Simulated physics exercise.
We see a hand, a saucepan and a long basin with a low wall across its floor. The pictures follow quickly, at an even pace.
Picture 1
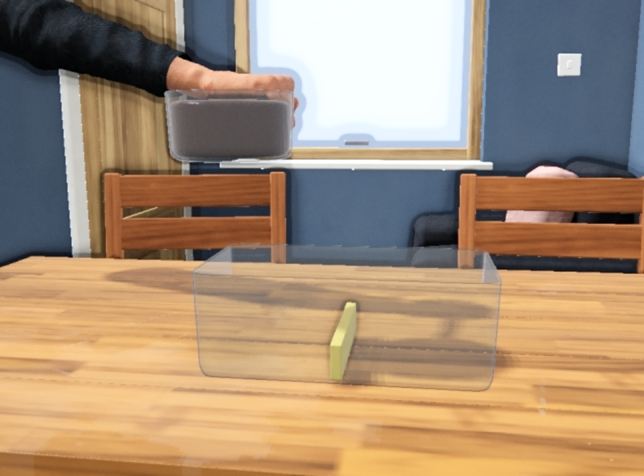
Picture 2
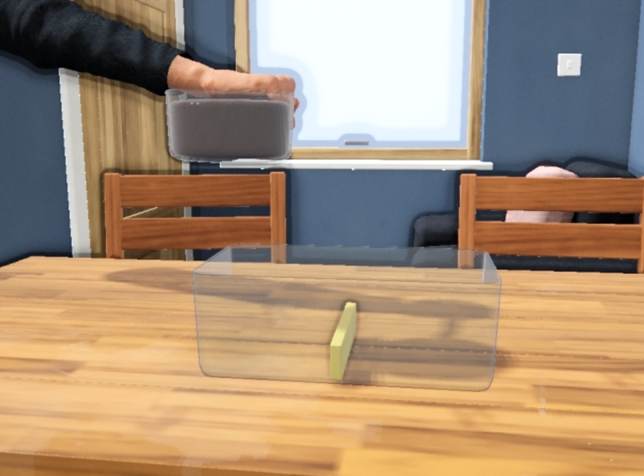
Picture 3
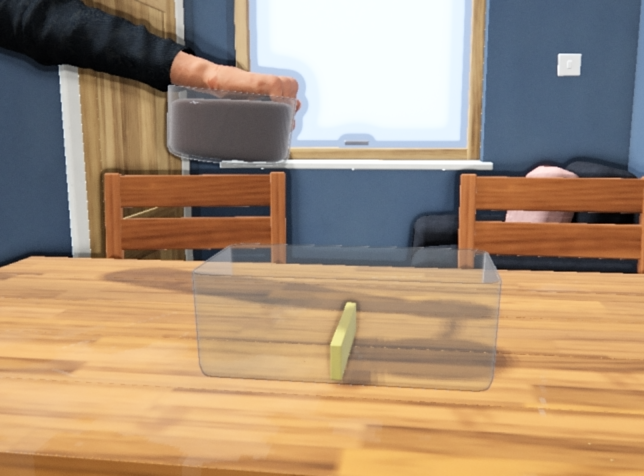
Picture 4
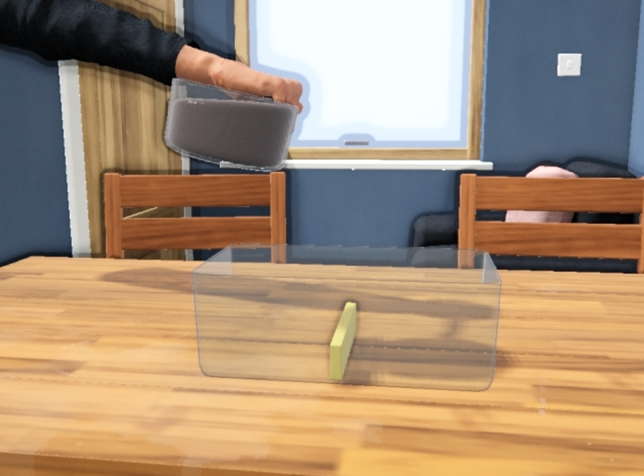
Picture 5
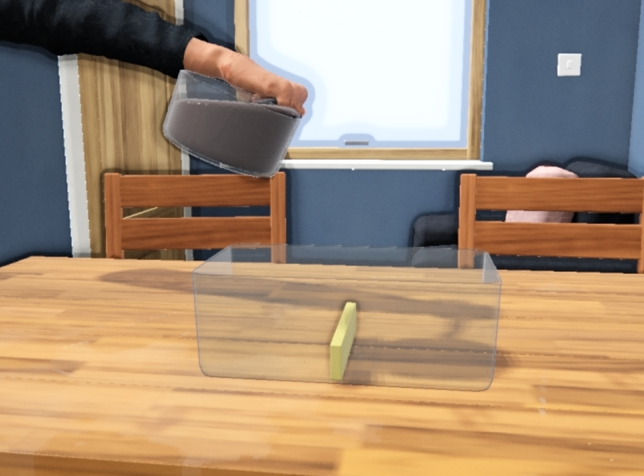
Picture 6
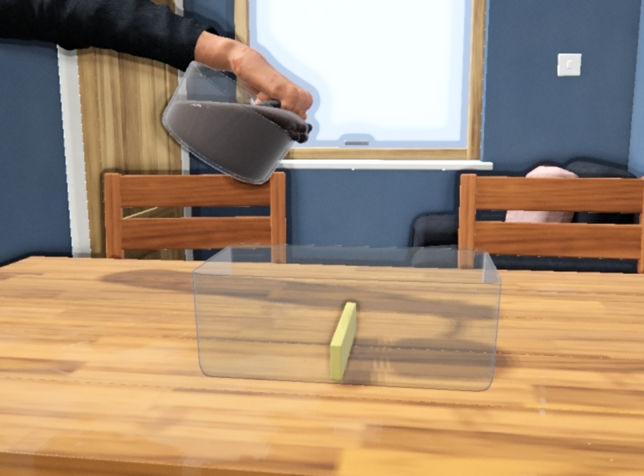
A hand in a dark sleeve, reaching in from the upper left, holds a grey see-through pan level, then tilts it steadily clockwise, its right side dipping. Below, a long clear basin with a low yellowish wall across its floor sits on a striped wooden table. The fixed camera looks across the table towards two wooden chairs, a blue wall and a bright window.
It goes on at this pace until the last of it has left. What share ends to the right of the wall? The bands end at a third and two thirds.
It comes to from a third to two thirds.
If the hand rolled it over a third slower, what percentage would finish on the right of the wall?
About 60 per cent.
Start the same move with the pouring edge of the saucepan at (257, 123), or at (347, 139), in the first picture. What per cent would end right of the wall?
Near 15 % and 85 %.
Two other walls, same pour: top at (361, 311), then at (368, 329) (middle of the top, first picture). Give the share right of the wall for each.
About 25 and 25 per cent.
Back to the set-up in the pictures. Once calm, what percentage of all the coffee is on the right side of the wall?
Roughly 50 in a hundred.
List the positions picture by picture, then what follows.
In the first frame, tilt 0°; pouring edge (291, 94); surface from (176, 104) to (290, 103); the long basin's rim runs from (213, 259) to (493, 267); the wall's top is at (344, 323).
In the second frame, tilt 2°; pouring edge (292, 96); surface from (176, 103) to (290, 103).
In the third frame, tilt 6°; pouring edge (294, 101); surface from (177, 103) to (292, 105).
In the fourth frame, tilt 13°; pouring edge (296, 110); surface from (178, 103) to (296, 107).
In the fifth frame, tilt 23°; pouring edge (298, 122); surface from (179, 103) to (297, 115); 2 per cent is over the edge.
In the sixth frame, tilt 34°; pouring edge (297, 135); surface from (178, 104) to (291, 123); 6 per cent is over the edge.
A moment on, the saucepan is tipped on its side and 21 per cent is still to pour, 6 is left of the wall and 28 right of it.
Next, the saucepan is tipped right over and 3 per cent is still to pour, 40 is left of the wall and 49 right of it.
Then the saucepan is tipped right over and 0 per cent is still to pour, 47 is left of the wall and 49 right of it.
Later the saucepan is tipped right over and 0 per cent is still to pour, 48 is left of the wall and 50 right of it.
In the end 48 per cent lies left of the wall, 50 right of it and 3 outside.
